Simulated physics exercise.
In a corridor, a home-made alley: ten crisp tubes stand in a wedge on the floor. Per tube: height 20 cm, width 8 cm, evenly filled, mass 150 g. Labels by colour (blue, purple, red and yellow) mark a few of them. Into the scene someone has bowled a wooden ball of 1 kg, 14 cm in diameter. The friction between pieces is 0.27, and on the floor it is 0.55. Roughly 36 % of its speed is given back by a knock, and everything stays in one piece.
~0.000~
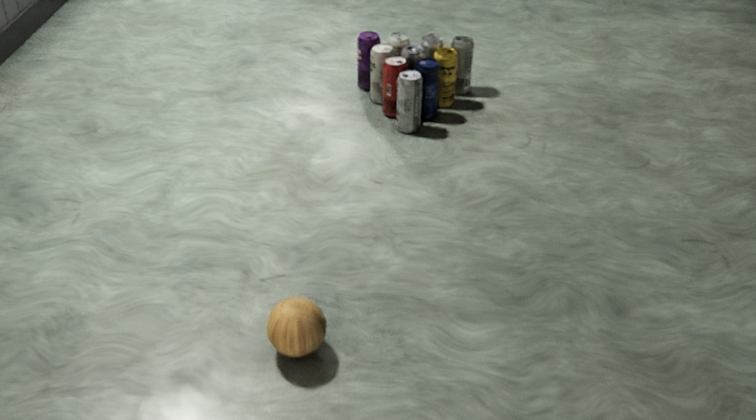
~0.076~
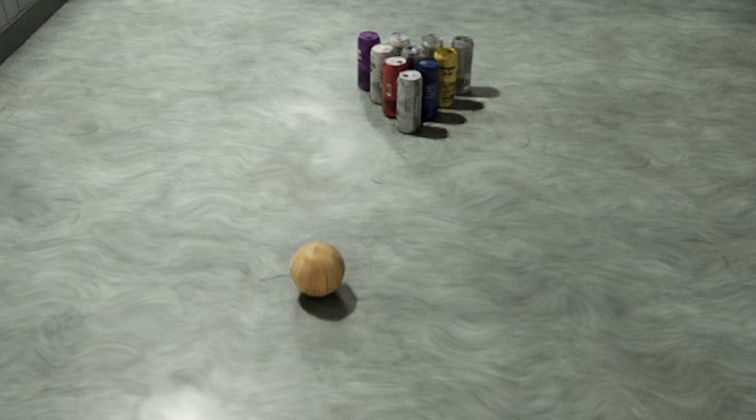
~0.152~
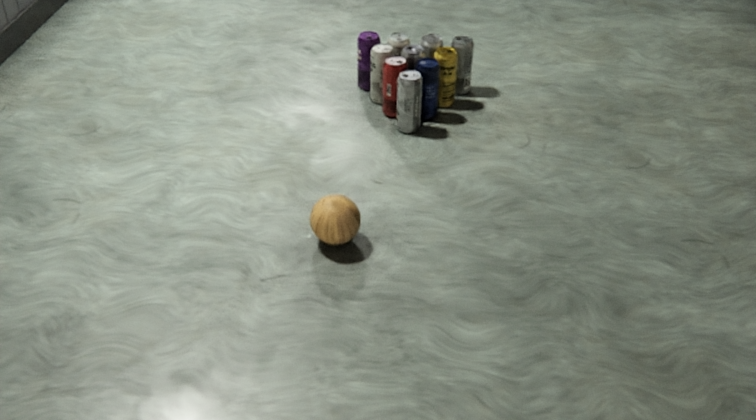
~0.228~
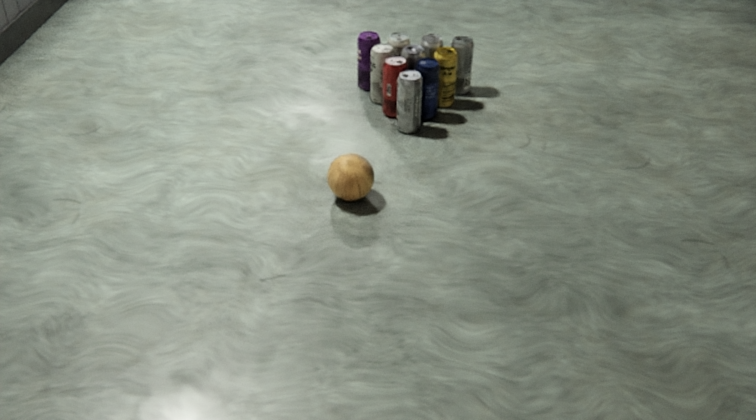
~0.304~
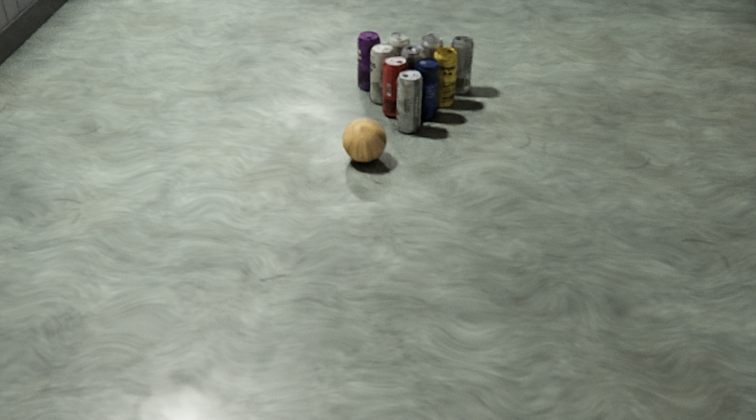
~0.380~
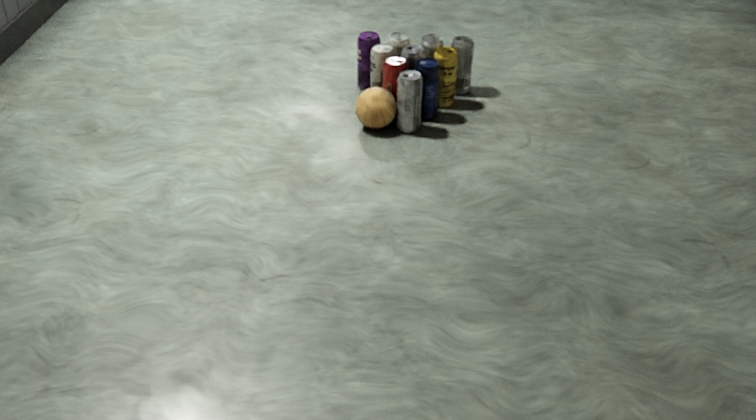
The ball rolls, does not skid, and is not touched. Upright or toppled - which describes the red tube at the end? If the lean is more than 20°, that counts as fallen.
Toppled.
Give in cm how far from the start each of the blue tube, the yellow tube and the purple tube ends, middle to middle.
Blue 0 cm, yellow 0 cm, purple 40 cm.
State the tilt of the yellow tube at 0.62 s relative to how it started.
It's at some 0 degrees.
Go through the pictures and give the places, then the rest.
In the first frame (pixels give the middle of a visible side), ball (297, 327) 1.03 m before the front row; red tube (388, 91); purple tube (369, 35); blue tube (436, 93); none has stirred.
The second frame shows ball (318, 269) 82 cm before the front row; red tube (388, 91).
The third frame shows ball (336, 219) 62 cm before the front row; red tube (388, 91).
The fourth frame shows ball (351, 177) 41 cm before the front row; red tube (388, 91).
The fifth frame shows ball (364, 140) 20 cm before the front row; red tube (388, 91).
The sixth frame shows ball (376, 108) in among them; yellow tube (448, 83); blue tube (436, 93); none has stirred.
After 0.46 s, ball still moving; none of the 10 tubes over, 6 disturbed; red tube 3° from how it stood; purple tube 4° from how it stood.
After 0.62 s, ball still moving; 6 of the 10 tubes over; red tube 38° from how it stood; purple tube 34° from how it stood.
After 0.96 s, ball still moving; 6 of the 10 tubes over; red tube lying flat; purple tube lying flat.
In the end (1.5 s), ball rolling away; 6 of the 10 tubes over; red tube lying flat; purple tube lying flat; yellow tube unmoved. From the last view, middles, red tube near (399, 66), purple tube near (303, 34).
